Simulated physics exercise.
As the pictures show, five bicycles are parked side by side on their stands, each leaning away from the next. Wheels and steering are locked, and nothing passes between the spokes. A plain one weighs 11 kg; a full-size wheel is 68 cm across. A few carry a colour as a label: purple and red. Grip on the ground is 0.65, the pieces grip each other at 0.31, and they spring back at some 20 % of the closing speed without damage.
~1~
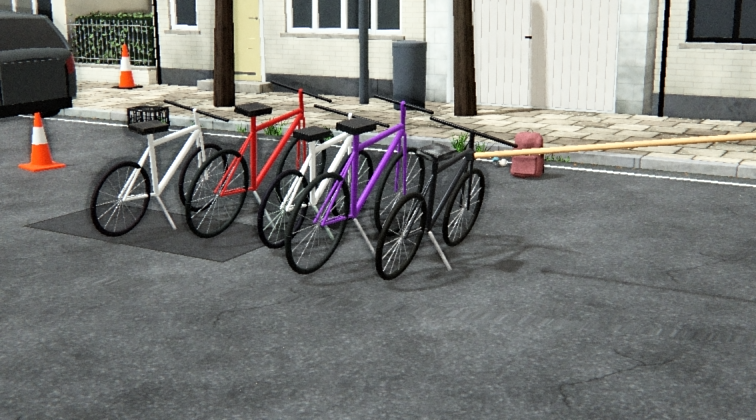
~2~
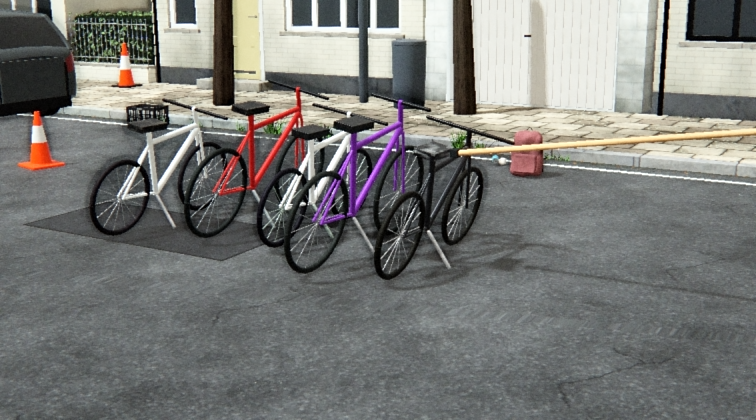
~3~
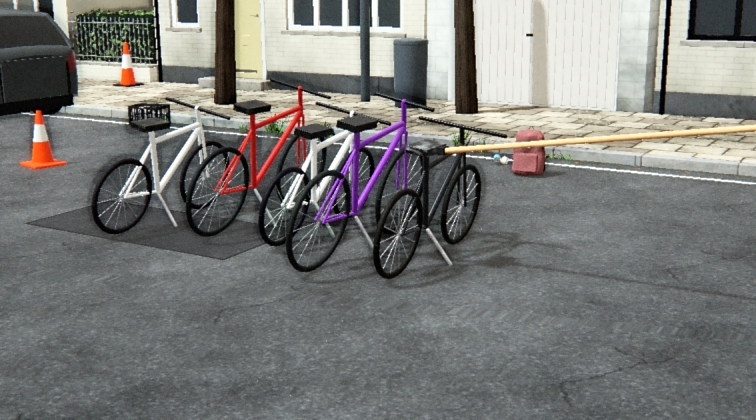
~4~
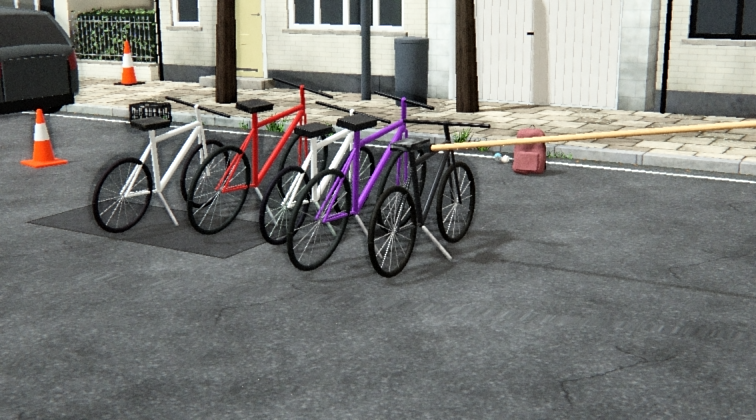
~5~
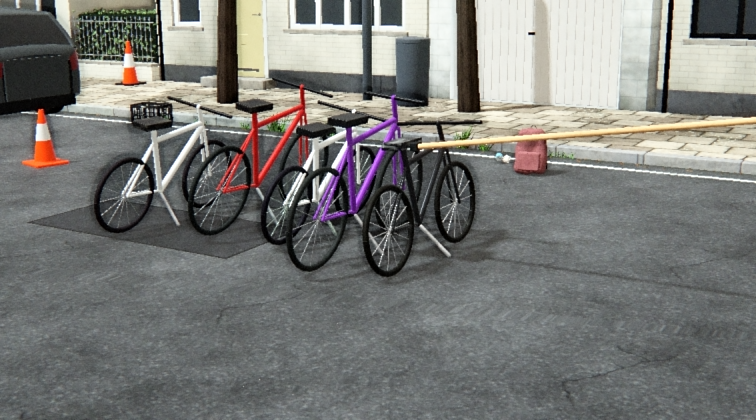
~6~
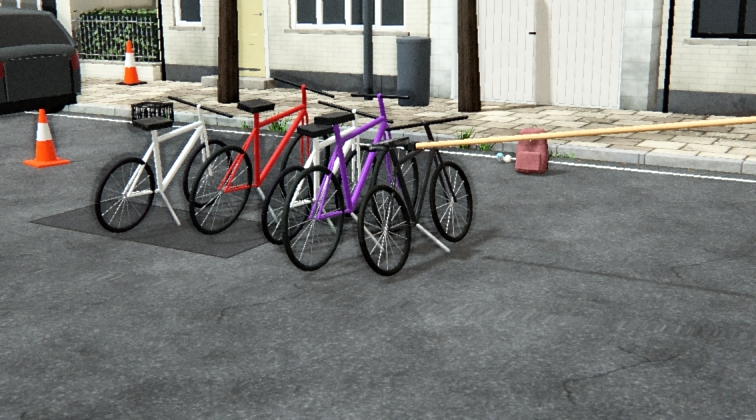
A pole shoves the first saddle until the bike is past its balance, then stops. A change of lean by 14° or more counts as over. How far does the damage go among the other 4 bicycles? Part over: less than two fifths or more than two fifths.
It comes to upwards of two fifths.
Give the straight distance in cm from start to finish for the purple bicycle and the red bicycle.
Purple 80, red 50.
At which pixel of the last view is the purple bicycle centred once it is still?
Around (275, 196).
Then, 0.47 s past the last view, 1 of the 4 other bicycles over; purple bicycle 43° from how it stood.
Then, 0.83 s past the last view, 3 of the 4 other bicycles over; purple bicycle 59° from how it stood; red bicycle 14° from how it stood.
Then, 1.25 s past the last view, 3 of the 4 other bicycles over; purple bicycle 68° from how it stood; red bicycle 29° from how it stood.
Then, 1.59 s past the last view, 3 of the 4 other bicycles over; purple bicycle lying flat; red bicycle 48° from how it stood.
In the end, 3 of the 4 other bicycles over; purple bicycle lying flat; red bicycle 49° from how it stood. That is 75 per cent. One left standing. From the last view, middles, purple bicycle near (275, 196), red bicycle near (224, 159).
